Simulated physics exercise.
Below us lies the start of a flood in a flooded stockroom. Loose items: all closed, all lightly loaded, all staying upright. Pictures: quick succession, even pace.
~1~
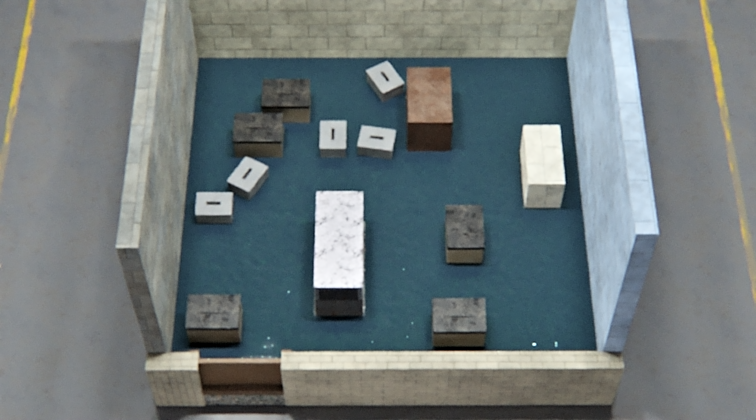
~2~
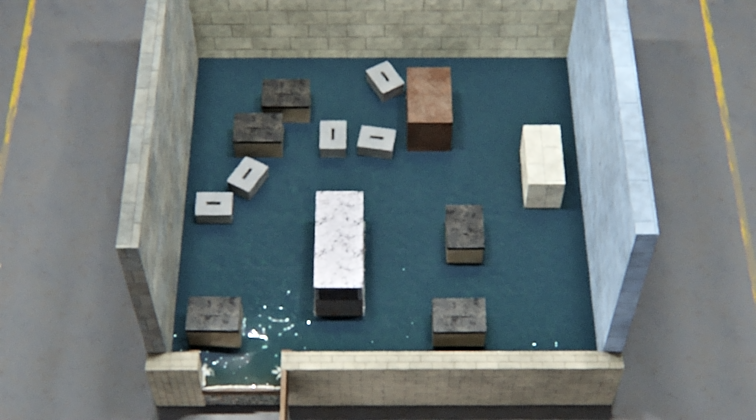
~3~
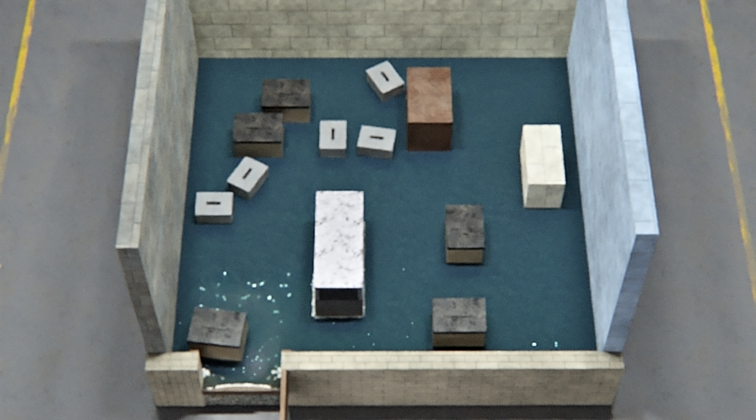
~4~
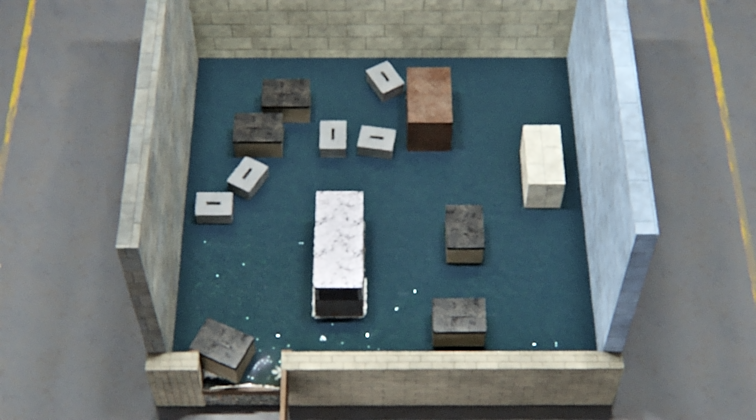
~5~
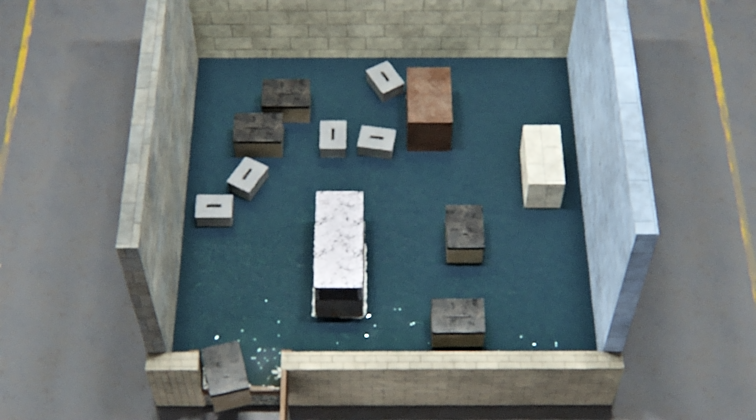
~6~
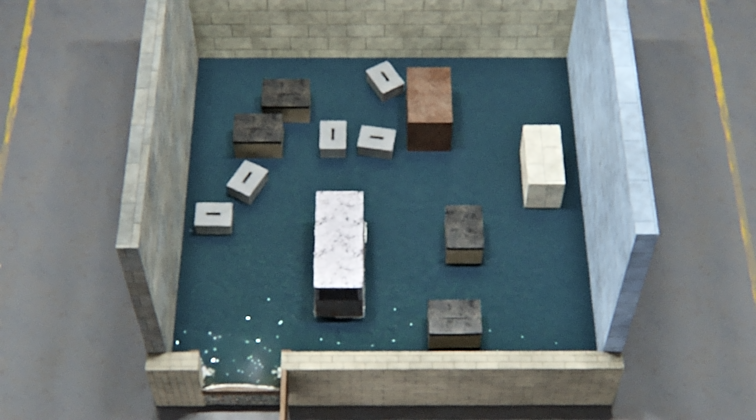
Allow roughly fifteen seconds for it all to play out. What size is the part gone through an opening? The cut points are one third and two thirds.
In the middle third.
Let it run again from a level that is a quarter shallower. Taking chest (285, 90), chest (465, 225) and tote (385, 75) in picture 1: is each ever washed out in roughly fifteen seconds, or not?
Held back, held back, held back.
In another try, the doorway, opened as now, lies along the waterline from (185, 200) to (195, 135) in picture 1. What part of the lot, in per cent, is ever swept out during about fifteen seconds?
That would be around 60 %.
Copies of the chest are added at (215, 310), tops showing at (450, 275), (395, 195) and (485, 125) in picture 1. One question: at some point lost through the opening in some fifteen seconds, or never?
Remains, remains, remains.
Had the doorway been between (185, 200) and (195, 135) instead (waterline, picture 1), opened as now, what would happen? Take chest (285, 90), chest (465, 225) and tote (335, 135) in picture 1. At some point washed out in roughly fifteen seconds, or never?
Note - 1: Escaped; 2: Retained; 3: Escaped.
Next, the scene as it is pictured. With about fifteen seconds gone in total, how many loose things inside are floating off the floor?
That comes out at 5.
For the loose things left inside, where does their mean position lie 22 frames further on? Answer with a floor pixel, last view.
I'd say roughly (303, 231).
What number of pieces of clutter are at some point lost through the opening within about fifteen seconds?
The total is 5.
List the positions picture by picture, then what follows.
A tote at (214, 203), afloat; a chest at (459, 315) floats; 0 of 10 have shifted, in the first picture.
A tote at (214, 203), afloat; a chest at (459, 315), afloat; 0 of 10 have shifted, in the second picture.
A tote at (214, 203), afloat; a chest at (459, 315) floats; 1 of 10 have shifted, in the third picture.
A tote at (214, 204), afloat; a chest at (459, 315) floats; 1 of 10 have shifted, in the fourth picture.
A tote at (214, 206) floats; a chest at (458, 315), afloat; 1 of 10 have shifted, in the fifth picture.
A tote at (213, 214) floats, close to its start; a chest at (455, 317), afloat, close to its start; 2 of 10 have shifted, in the sixth picture.
A moment on, 1 of 10 are out; 9 afloat.
Next, 1 of 10 are out; 9 afloat.
Later, 3 of 10 are out; 7 afloat.
In the end, 5 of 10 are out; 5 afloat.
